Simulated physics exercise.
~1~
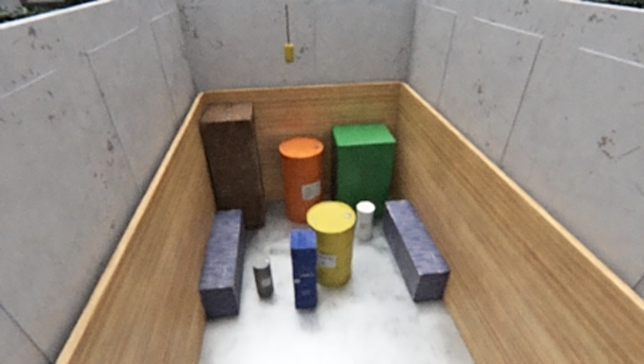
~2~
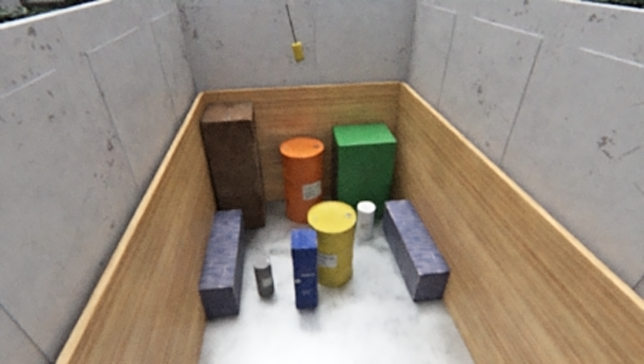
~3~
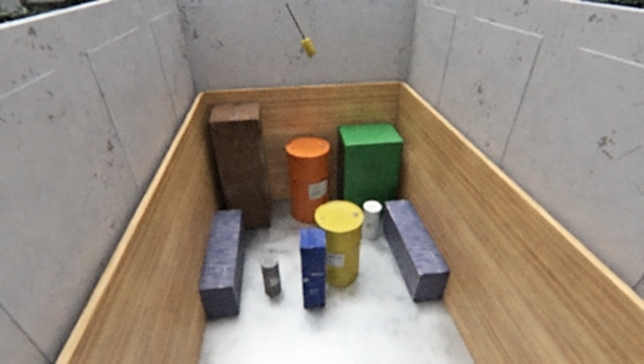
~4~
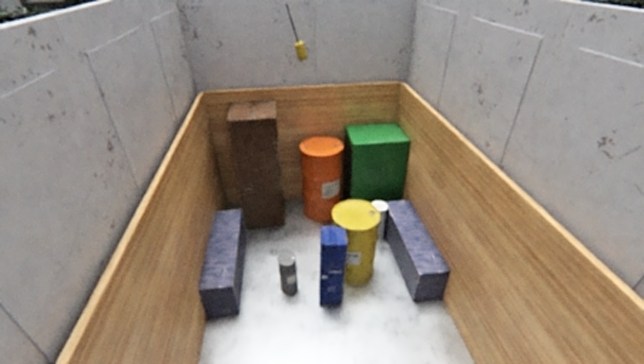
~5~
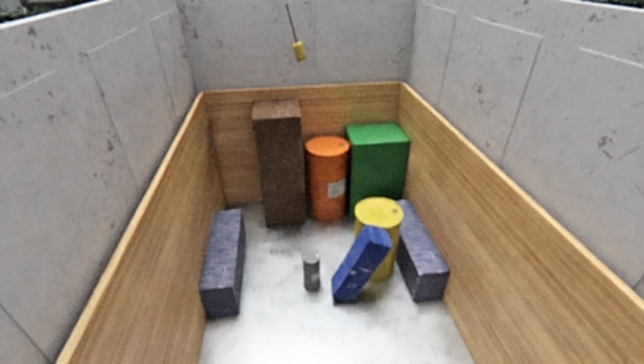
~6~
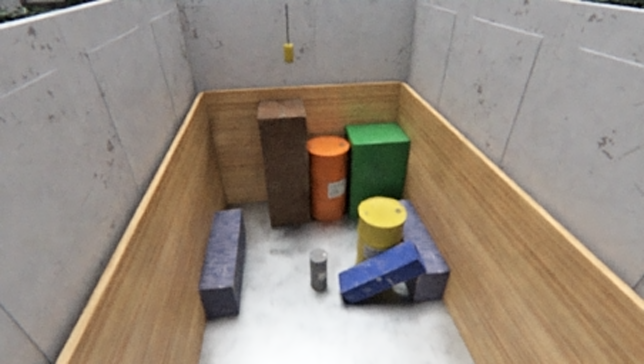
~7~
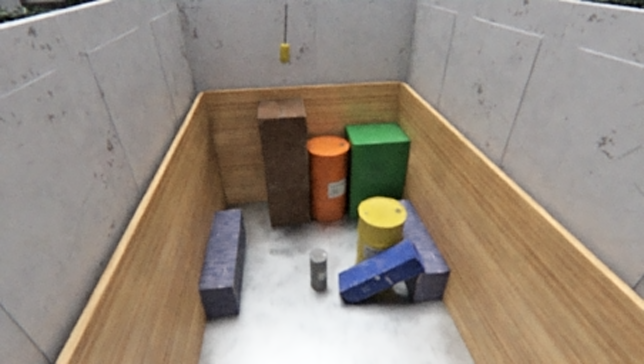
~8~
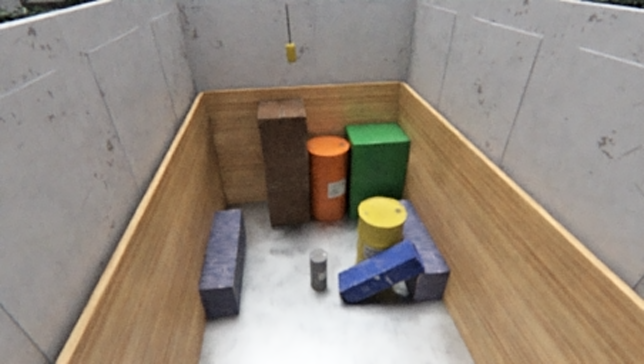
In a van's load bay, several items slide right and the blue box tips over.
